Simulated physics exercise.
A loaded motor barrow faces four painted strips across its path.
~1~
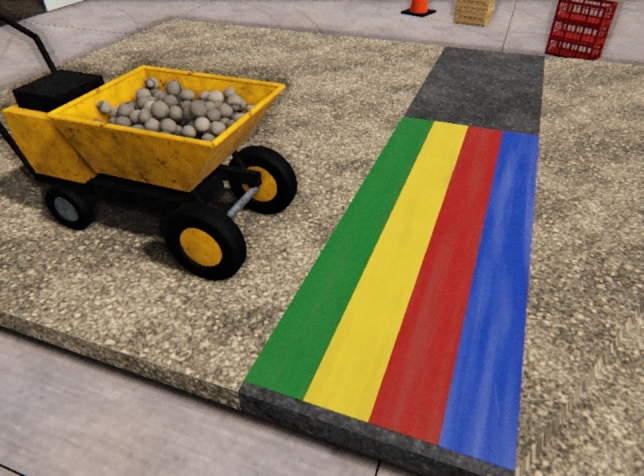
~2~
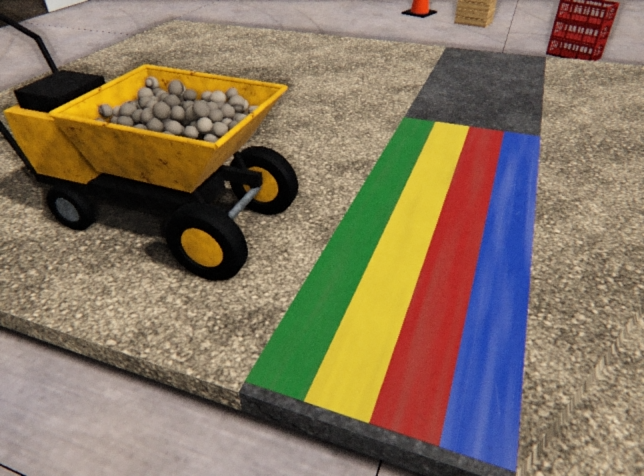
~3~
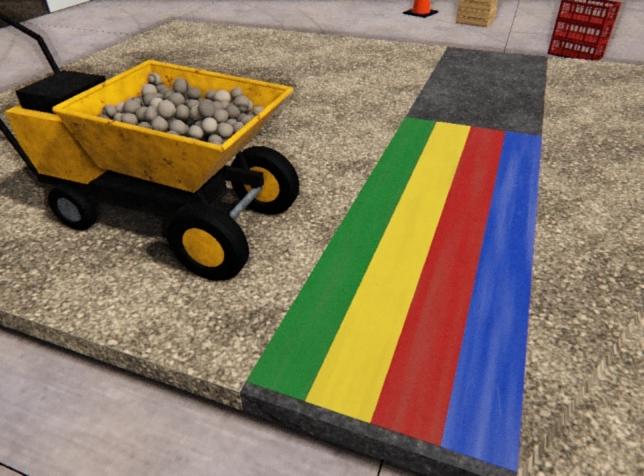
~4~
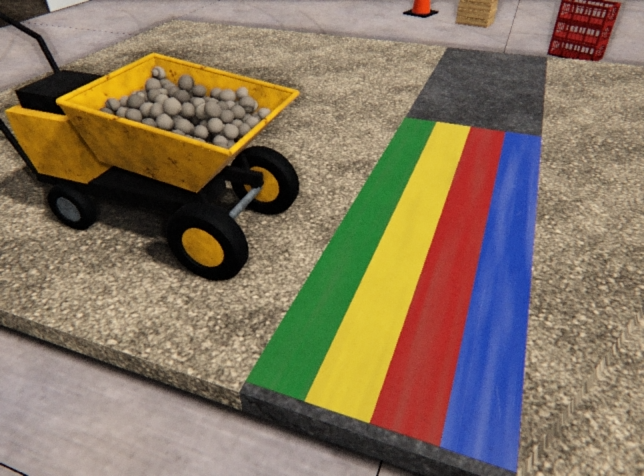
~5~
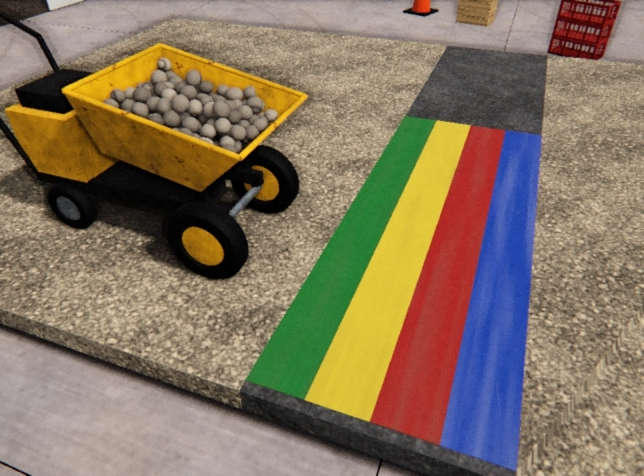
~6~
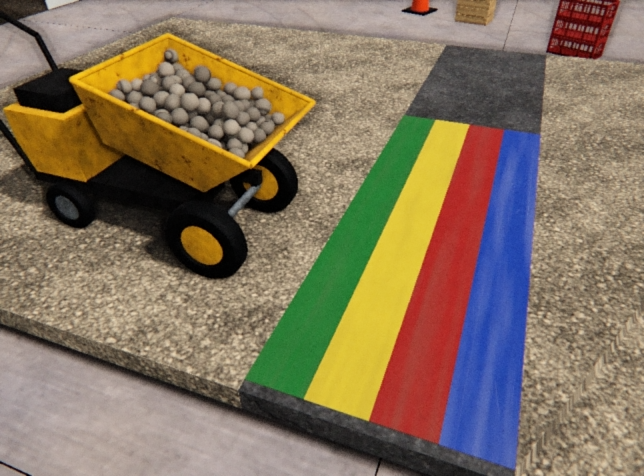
On a paved floor, a low slab with a rough, gravelly surface is seen from above at an angle by a still camera. A yellow motor barrow loaded with grey pebbles stands at left, facing green, yellow, red and blue strips, with a dark patch, an orange cone and crates beyond. The skip starts level, then tilts gradually forward to the right, its load shifting slightly, while the wheels stay put.
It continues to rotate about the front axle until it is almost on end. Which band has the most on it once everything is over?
Yellow.
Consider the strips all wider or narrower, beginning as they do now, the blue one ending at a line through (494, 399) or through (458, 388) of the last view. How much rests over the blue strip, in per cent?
The first gives around 10 %, the second around 10 %.
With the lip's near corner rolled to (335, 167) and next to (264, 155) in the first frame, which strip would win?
Blue, then red.
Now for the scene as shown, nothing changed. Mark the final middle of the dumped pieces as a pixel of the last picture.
Somewhere close to (395, 270) in the last picture.
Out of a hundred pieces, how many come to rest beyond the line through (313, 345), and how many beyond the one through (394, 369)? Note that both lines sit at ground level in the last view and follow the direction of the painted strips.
Estimate: 80 %, then 30 %.
Soon after the last picture, skip tipped steeply; all in the skip.
A little later, skip tipped right over; about two thirds in the skip; a small part over the green strip; about a quarter over the yellow strip; a stray few over the red strip.
Later still, skip tipped right over; a small part in the skip; about a quarter over the green strip; about a third over the yellow strip; about a quarter over the red strip; a small part over the blue strip; a stray few off the paint.
At rest, skip tipped right over; a small part in the skip; about a quarter over the green strip; about a third over the yellow strip; about a quarter over the red strip; a small part over the blue strip; a stray few off the paint.
